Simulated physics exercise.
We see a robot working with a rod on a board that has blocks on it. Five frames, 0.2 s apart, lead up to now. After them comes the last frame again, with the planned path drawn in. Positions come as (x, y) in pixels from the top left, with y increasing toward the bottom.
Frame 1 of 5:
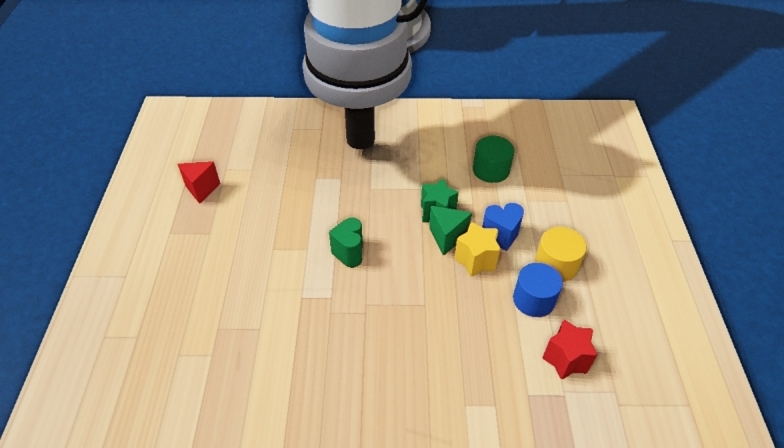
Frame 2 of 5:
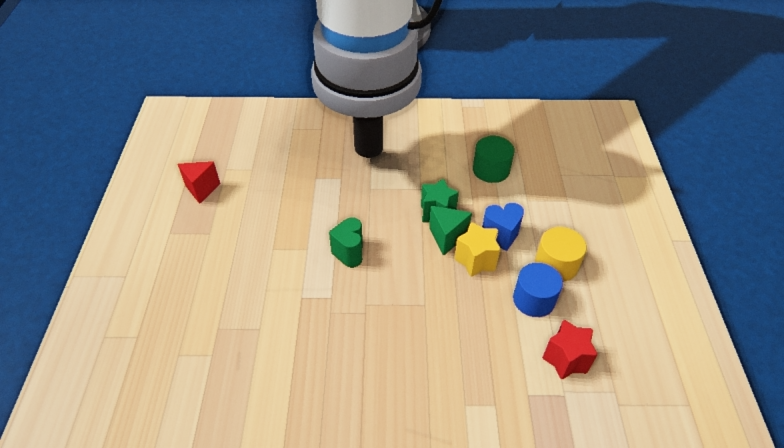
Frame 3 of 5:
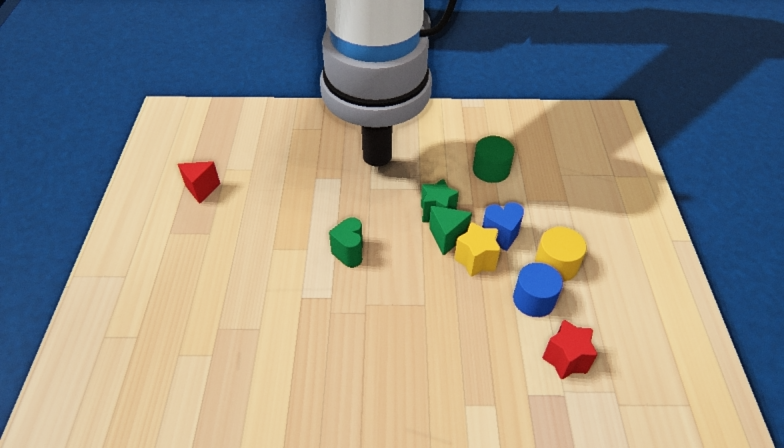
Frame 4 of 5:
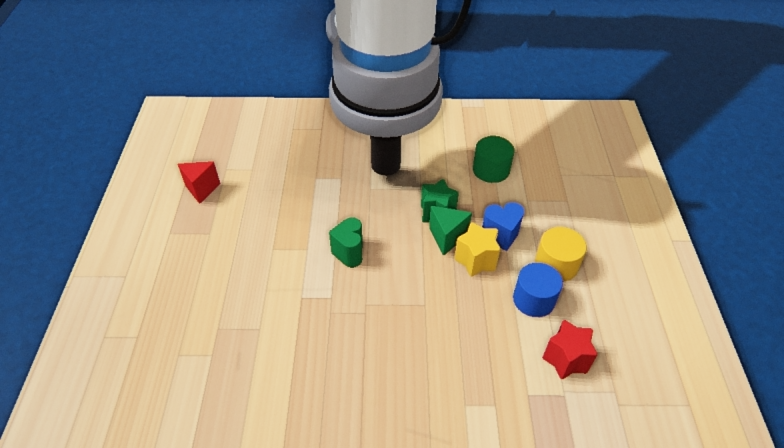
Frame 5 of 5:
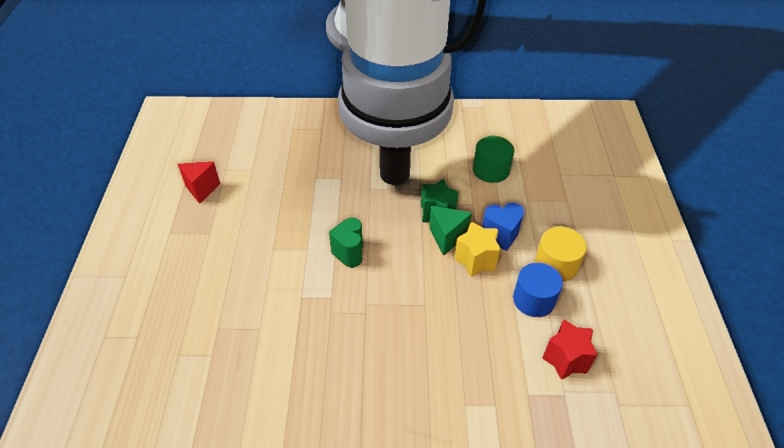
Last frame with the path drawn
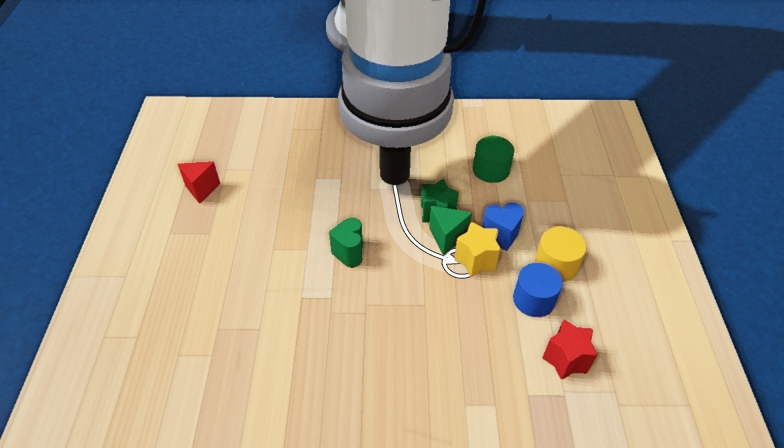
A robot arm moves its black rod slightly down and right toward the still blocks.
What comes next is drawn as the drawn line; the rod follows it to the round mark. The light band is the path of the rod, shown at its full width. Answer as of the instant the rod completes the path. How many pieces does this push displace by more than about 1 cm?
The push moves two blocks more than 1 cm.
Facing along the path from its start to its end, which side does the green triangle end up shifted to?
Well, taking the path from its start to its end as straight ahead, the green triangle moves to the left.
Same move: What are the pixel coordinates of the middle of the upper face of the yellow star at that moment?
In the picture, that point is around (503, 241).
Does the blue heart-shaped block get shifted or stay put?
From what I can tell, it will keep its place.
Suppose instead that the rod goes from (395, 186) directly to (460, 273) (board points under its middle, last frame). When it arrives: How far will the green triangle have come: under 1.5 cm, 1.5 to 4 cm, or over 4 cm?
Once the path is done, the green triangle lies more than 4 cm from its present place.
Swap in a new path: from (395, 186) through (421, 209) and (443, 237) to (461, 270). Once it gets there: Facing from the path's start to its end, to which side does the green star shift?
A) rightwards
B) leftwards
Option B.
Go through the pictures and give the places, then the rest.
Rod tip at (361, 140); block tops, green star at (439, 192); green triangle at (450, 217); yellow star at (480, 239); blue heart-shaped block at (506, 214), in the first frame.
Rod at (369, 148); blocks unchanged, in the second frame.
Rod at (377, 157); blocks unchanged, in the third frame.
Rod at (386, 166); blocks unchanged, in the fourth frame.
Rod at (395, 175); green star at (439, 192); green triangle at (450, 217); yellow star at (480, 239); blue heart-shaped block at (506, 214), in the fifth frame.
Path on the board, from (395, 186) over (401, 217) and (420, 246) to (461, 263).
The first path, step by step. One third of the way, rod at (401, 206); nothing pushed yet.
Two thirds of the way, rod at (421, 236); nothing pushed yet.
At the end, rod at (462, 252); green star in place; green triangle at (468, 219), turned 50° anticlockwise; yellow star at (503, 241), turned 15° anticlockwise; blue heart-shaped block in place.
